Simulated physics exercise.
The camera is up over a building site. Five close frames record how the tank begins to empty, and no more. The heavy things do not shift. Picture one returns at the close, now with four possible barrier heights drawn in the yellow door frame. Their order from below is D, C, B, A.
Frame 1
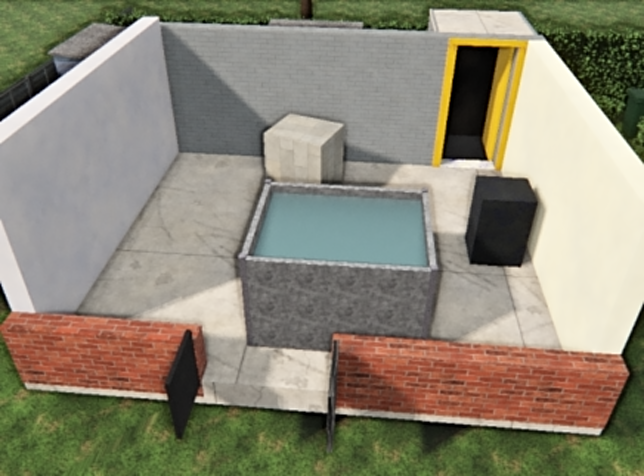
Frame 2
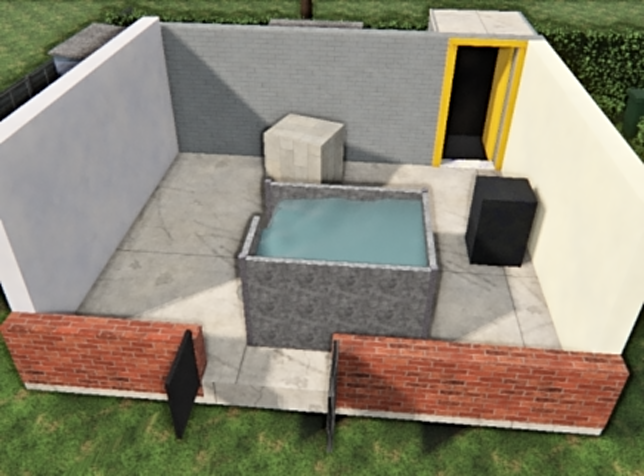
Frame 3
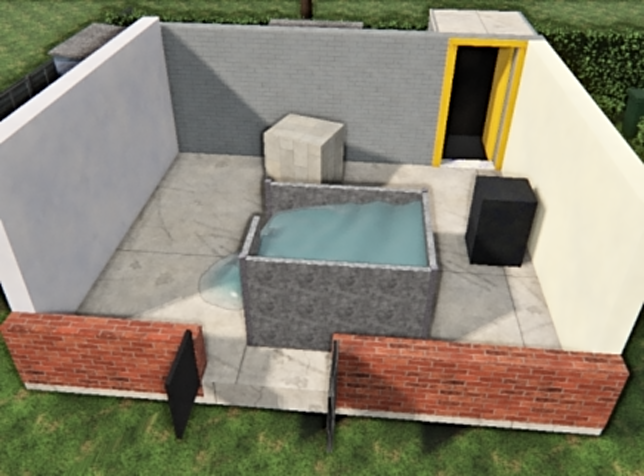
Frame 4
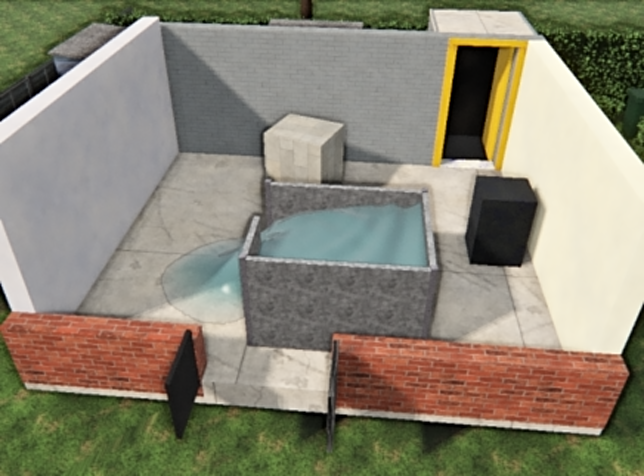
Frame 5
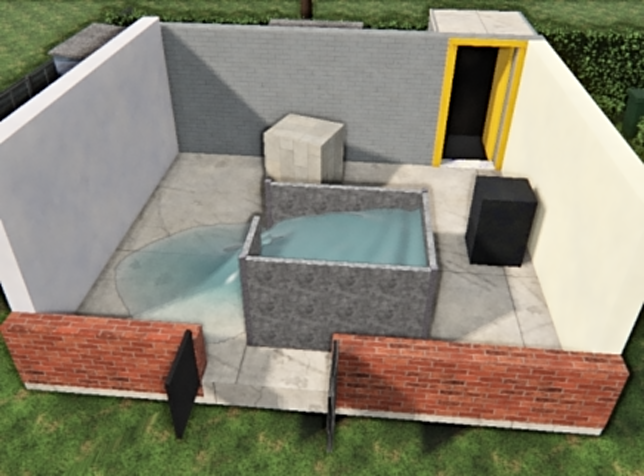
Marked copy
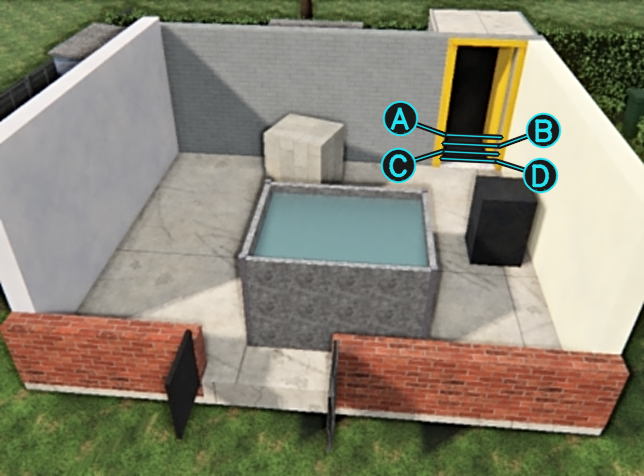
Water pours out the left side of the stone tank and spreads across the concrete floor.
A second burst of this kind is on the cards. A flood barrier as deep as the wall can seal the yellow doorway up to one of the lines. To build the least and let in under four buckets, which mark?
Mark D just does it.
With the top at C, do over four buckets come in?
No.
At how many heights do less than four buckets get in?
All of them.
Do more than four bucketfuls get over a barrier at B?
No, that is safe.
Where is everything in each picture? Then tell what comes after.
In the first picture, water in the tank at rest, its middle at (342, 228); foot of the yellow doorway at (467, 168); open gate at (267, 325).
In the second picture, water covers 1 % of the ground, its front hidden from here.
In the third picture, 3 % of the ground under water, visible out to (206, 279).
In the fourth picture, 7 % of the ground under water, visible out to (172, 267).
In the fifth picture, 15 % of the ground under water, visible out to (129, 258).
In cyan, A at (472, 136); B at (471, 144); C at (470, 152); D at (468, 159); from the bottom up D, C, B, A.
For mark A, nothing gets over.
For mark B, nothing gets over.
For mark C, nothing gets over.
For mark D, a splash gets over, under a bucket.
